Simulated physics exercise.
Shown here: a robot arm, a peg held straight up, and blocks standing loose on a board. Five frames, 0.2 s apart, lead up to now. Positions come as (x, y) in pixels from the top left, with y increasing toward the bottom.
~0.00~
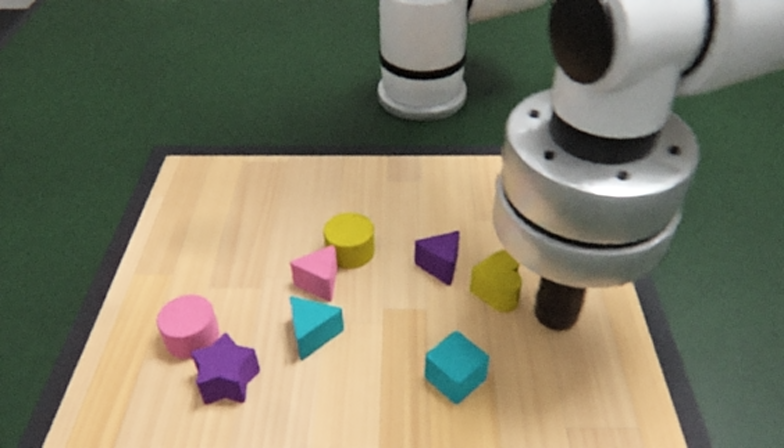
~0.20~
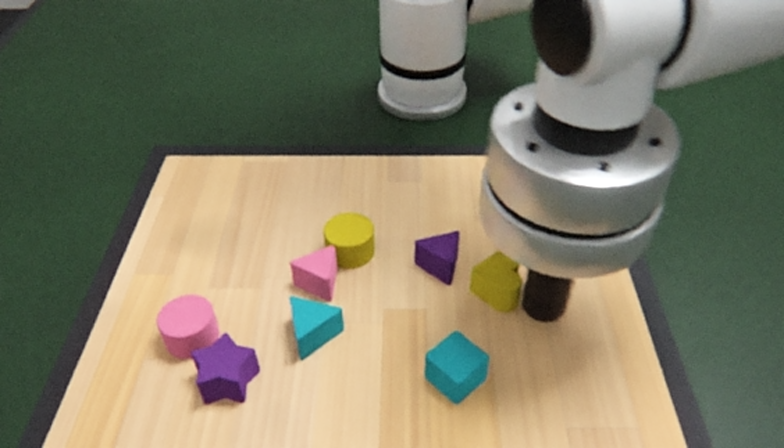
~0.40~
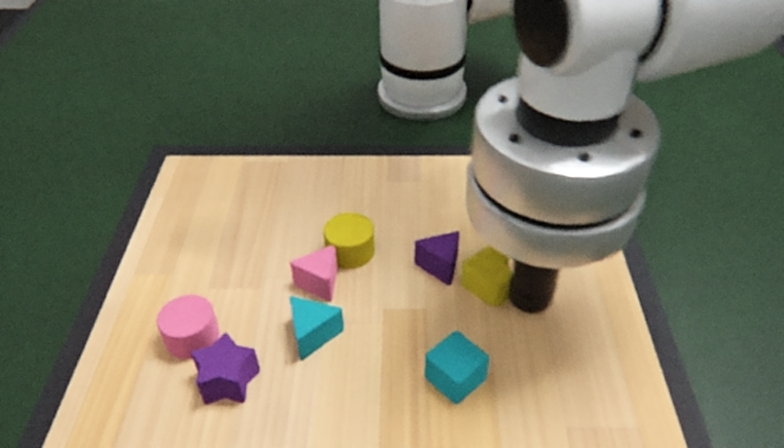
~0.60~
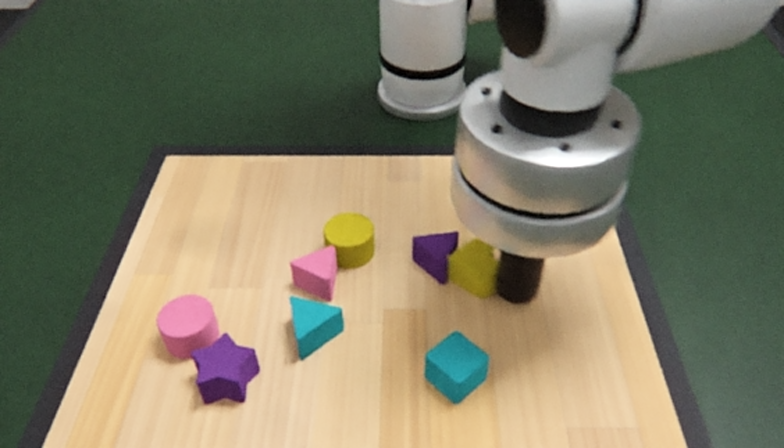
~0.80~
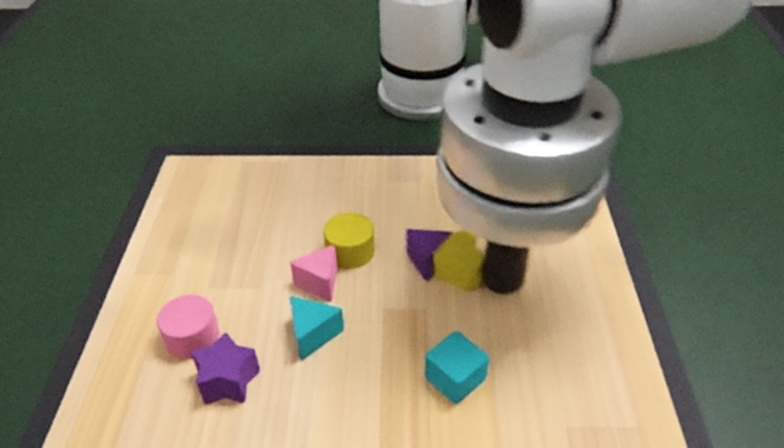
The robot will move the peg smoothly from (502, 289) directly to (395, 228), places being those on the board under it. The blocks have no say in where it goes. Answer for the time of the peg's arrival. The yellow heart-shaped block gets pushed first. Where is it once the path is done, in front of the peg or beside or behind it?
Before the peg.
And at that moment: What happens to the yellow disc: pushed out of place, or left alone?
By the last moment of the path, the yellow disc has shifted.
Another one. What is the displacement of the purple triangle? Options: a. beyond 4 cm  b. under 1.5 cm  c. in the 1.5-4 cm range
It's a.
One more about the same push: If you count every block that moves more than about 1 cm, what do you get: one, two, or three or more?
It moves three or more blocks.
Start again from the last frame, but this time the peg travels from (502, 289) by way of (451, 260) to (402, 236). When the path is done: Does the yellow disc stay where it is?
In short: No.
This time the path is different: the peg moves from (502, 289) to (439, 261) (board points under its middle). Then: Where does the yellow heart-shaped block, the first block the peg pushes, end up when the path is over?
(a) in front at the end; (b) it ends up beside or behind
Choice a: In front at the end.
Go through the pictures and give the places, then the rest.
The first frame shows peg tip at (556, 314); block tops, pink triangle at (317, 261); yellow disc at (349, 228); purple triangle at (442, 244); yellow heart-shaped block at (501, 269).
The second frame shows peg at (543, 306); blocks unchanged.
The third frame shows peg at (530, 298); yellow heart-shaped block at (492, 263).
The fourth frame shows peg at (517, 289); purple triangle at (439, 243); yellow heart-shaped block at (478, 255).
The fifth frame shows peg at (503, 280); pink triangle at (317, 261); yellow disc at (349, 228); purple triangle at (429, 239); yellow heart-shaped block at (462, 249).
What follows on the original path. One third of the way, peg at (464, 258); purple triangle at (390, 222); yellow heart-shaped block at (423, 230).
Two thirds of the way, peg at (428, 238); yellow disc at (329, 225); purple triangle at (358, 203); yellow heart-shaped block at (389, 211).
At the end, peg at (395, 219); pink triangle in place; yellow disc at (319, 225); purple triangle at (324, 189); yellow heart-shaped block at (355, 194).
